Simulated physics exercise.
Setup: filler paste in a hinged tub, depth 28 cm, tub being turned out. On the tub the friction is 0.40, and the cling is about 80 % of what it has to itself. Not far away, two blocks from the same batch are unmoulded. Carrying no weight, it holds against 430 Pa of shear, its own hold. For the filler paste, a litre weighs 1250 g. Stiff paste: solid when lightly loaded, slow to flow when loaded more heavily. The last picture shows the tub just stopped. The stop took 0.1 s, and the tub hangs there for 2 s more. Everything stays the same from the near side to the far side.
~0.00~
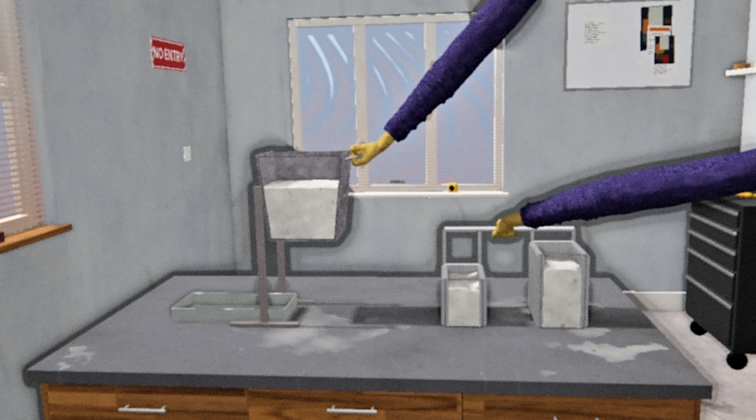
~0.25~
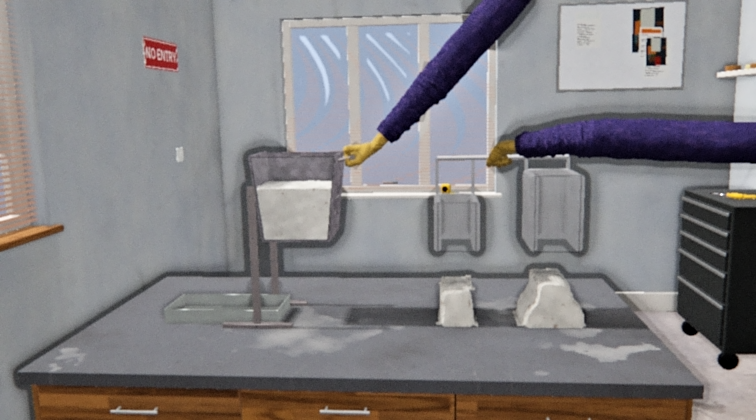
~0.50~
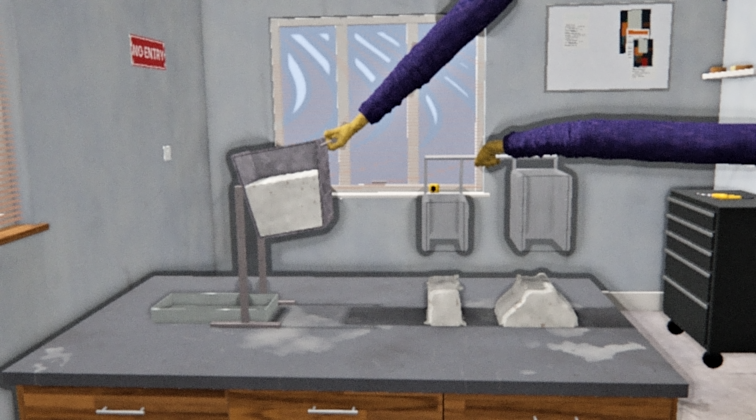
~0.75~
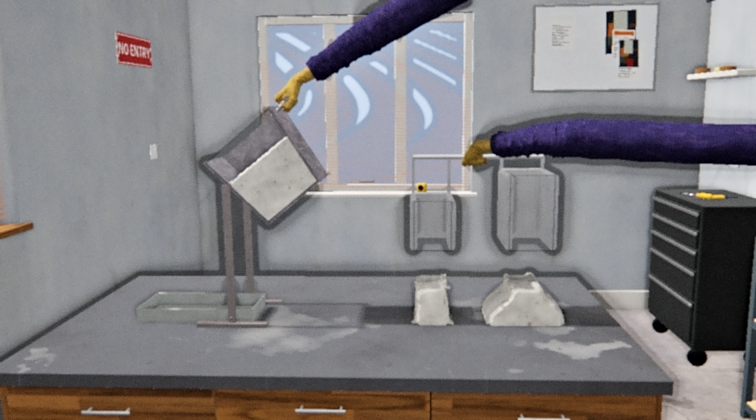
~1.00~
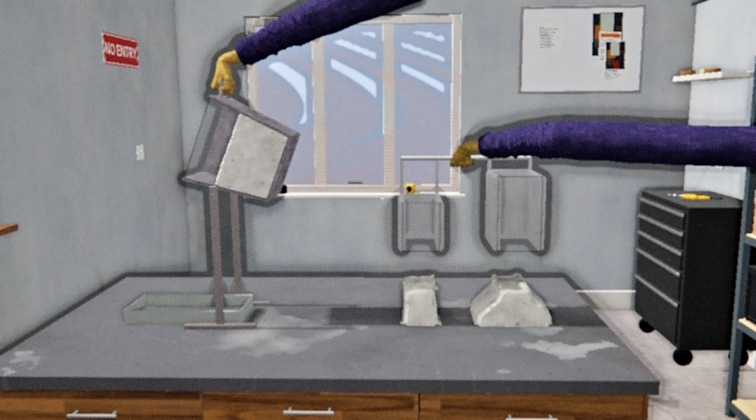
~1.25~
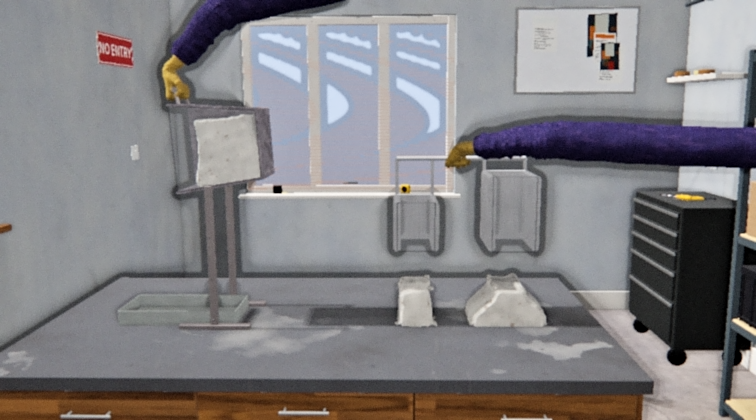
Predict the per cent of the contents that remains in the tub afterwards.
Roughly 50 per cent remains.
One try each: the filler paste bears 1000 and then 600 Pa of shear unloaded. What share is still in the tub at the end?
You'd see 100 percent the first time and 65 percent the second.
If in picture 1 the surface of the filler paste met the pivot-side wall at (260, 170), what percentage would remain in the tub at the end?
Result: Approx. 40 % remaining in tub.
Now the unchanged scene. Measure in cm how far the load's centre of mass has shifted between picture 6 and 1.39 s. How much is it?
It has moved close to 6 cm.
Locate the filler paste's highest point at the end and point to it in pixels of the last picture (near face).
Roughly at pixel (238, 156).
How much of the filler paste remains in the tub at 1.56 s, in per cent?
Some 65 per cent.
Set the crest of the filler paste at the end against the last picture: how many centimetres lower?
The top ends up some 13 cm below its level in the last picture.
After 1.39 s, the tub is at 93 degrees and holds 97 %.
After 1.56 s, the tub is at 93 degrees and holds 65 %.
After 1.73 s, the tub is at 93 degrees and holds 52 %.
After 1.90 s, the tub is at 93 degrees and holds 50 %.
After 3.25 s, the tub is at 93 degrees and holds 50 %.
